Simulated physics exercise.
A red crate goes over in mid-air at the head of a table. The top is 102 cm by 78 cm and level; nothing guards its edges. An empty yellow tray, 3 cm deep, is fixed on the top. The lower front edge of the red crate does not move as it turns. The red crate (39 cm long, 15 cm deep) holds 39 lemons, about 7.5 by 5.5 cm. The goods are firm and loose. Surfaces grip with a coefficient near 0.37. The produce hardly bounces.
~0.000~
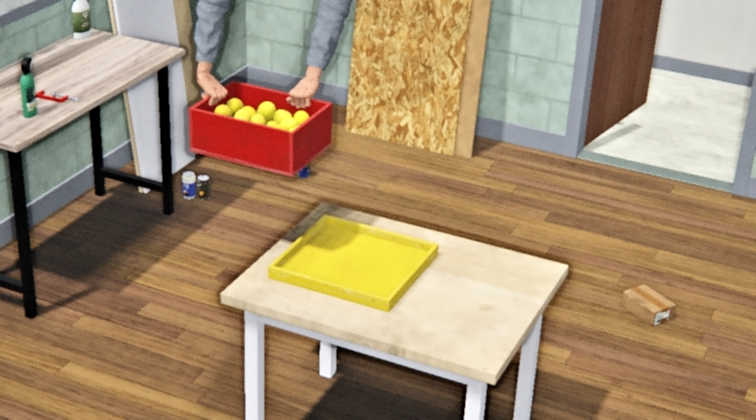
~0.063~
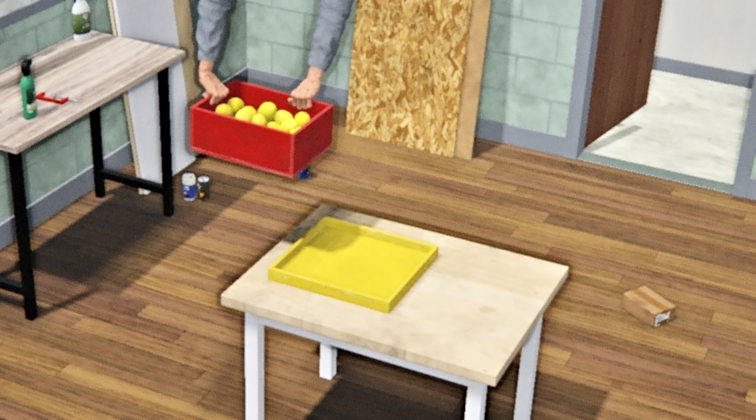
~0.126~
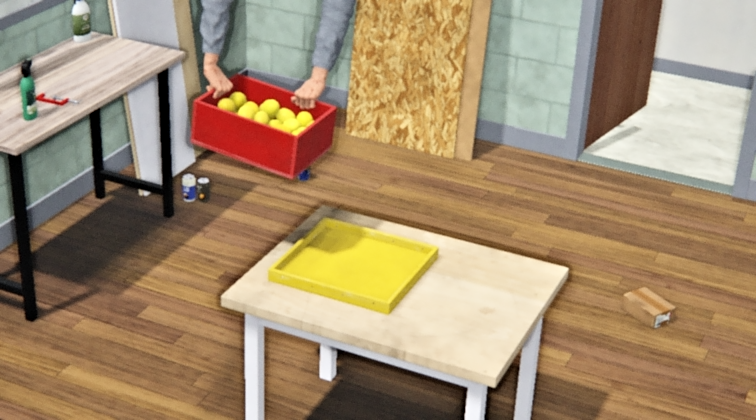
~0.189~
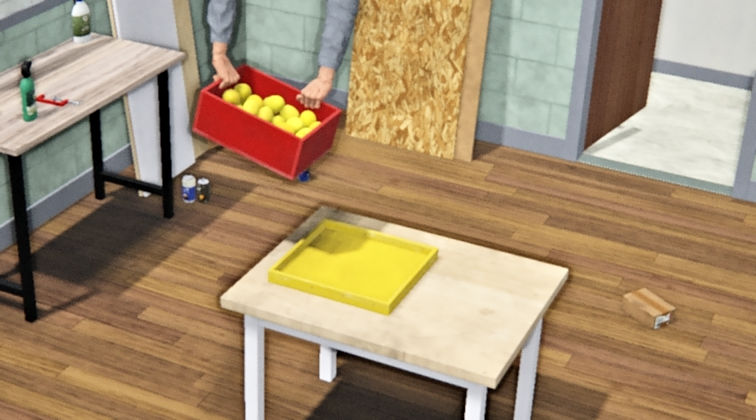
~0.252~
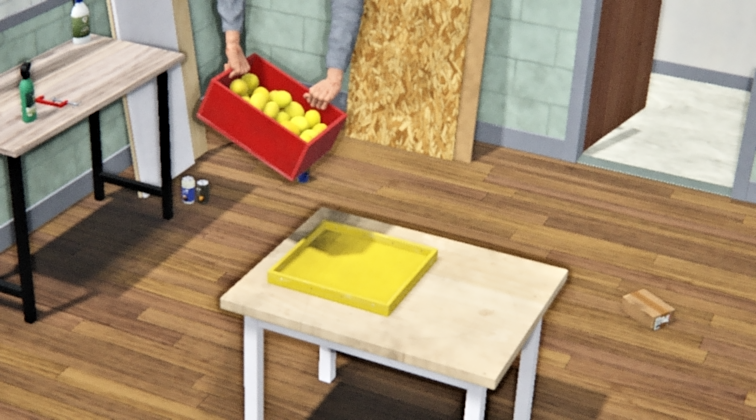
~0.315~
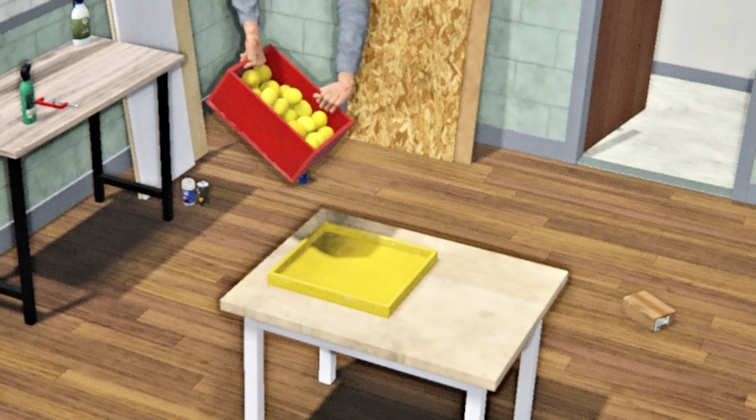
A red crate of round yellow fruit, gripped by two hands at the upper left, tilts slowly at first and then more steeply, its left end rising while the fruit stays inside. Below it, a shallow yellow tray lies empty on a pale wooden table with white legs. The still camera looks down on a wood-floored room with a black-legged workbench at left and a small box at right.
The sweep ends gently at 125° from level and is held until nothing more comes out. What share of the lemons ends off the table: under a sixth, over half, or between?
In the end a sixth to a half of them are off the table.
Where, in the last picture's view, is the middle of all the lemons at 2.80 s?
Around (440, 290).
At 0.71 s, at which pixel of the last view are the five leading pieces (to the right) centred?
At about (387, 156).
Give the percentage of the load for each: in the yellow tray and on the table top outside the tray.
Roughly 50 and 15 per cent.
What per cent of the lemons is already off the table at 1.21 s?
About 0 per cent.
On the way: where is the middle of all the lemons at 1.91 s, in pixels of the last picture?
Near (440, 288).
After 0.71 s, tilt 108°; 33 still in the red crate and 6 in the air.
After 1.21 s, tilt 125°; 15 in the yellow tray, 23 on the table top outside the tray and 1 in the air.
After 1.91 s, tilt 125°; 19 in the yellow tray, 6 on the table top outside the tray, 12 over the right end of the table and 2 over the table's other edges.
Final count (at 2.80 s), 19 in the yellow tray, 5 on the table top outside the tray, 13 over the right end of the table and 2 over the table's other edges. Asked share, 15 of 39, 38 per cent.
